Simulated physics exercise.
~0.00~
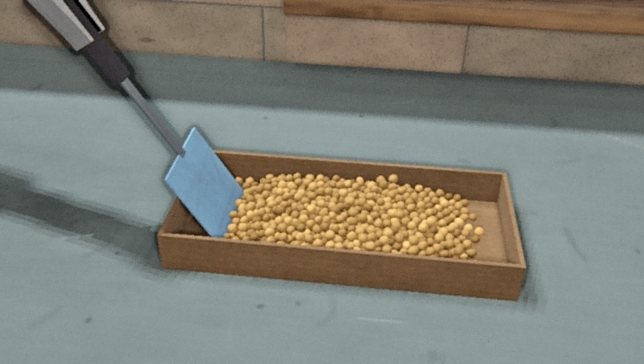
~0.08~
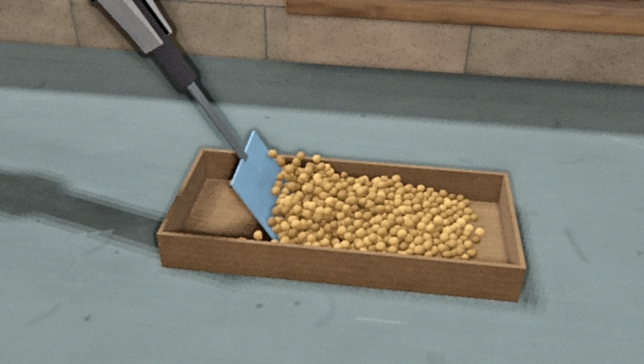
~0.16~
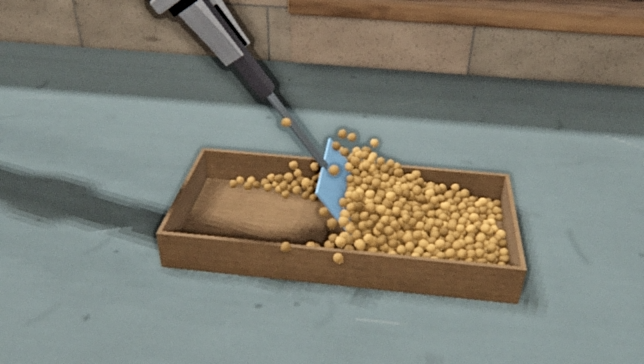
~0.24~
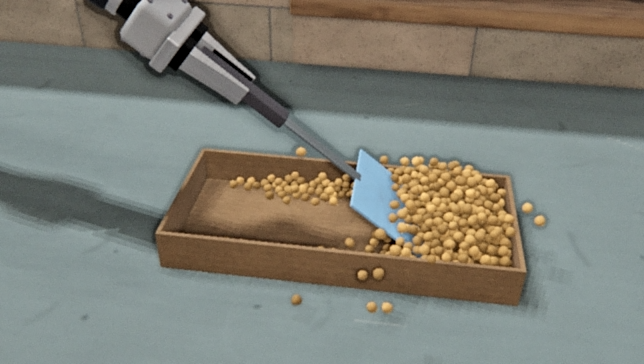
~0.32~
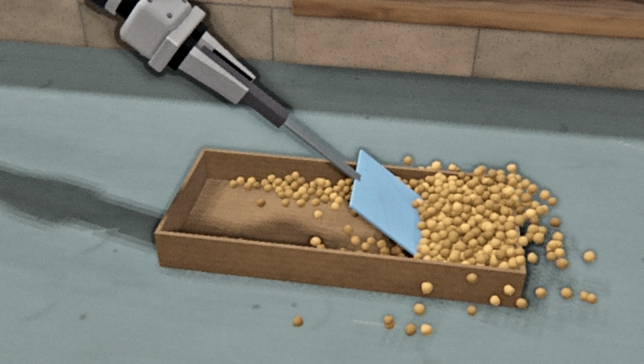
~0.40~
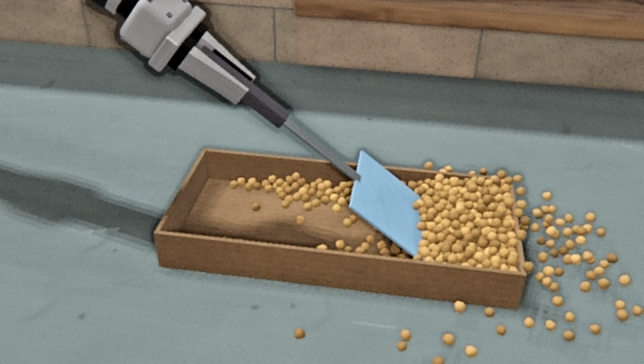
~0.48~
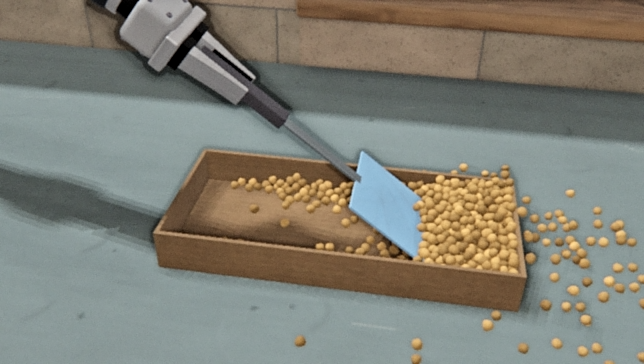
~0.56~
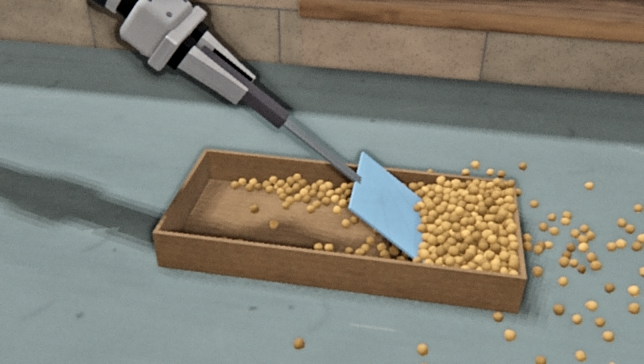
On a pale blue-green table top, a robot arm pushed dried chickpeas rightward through a shallow brown tin with a blue spatula, heaping them at the right end until some spilled over and scattered across the table, while most stayed inside.
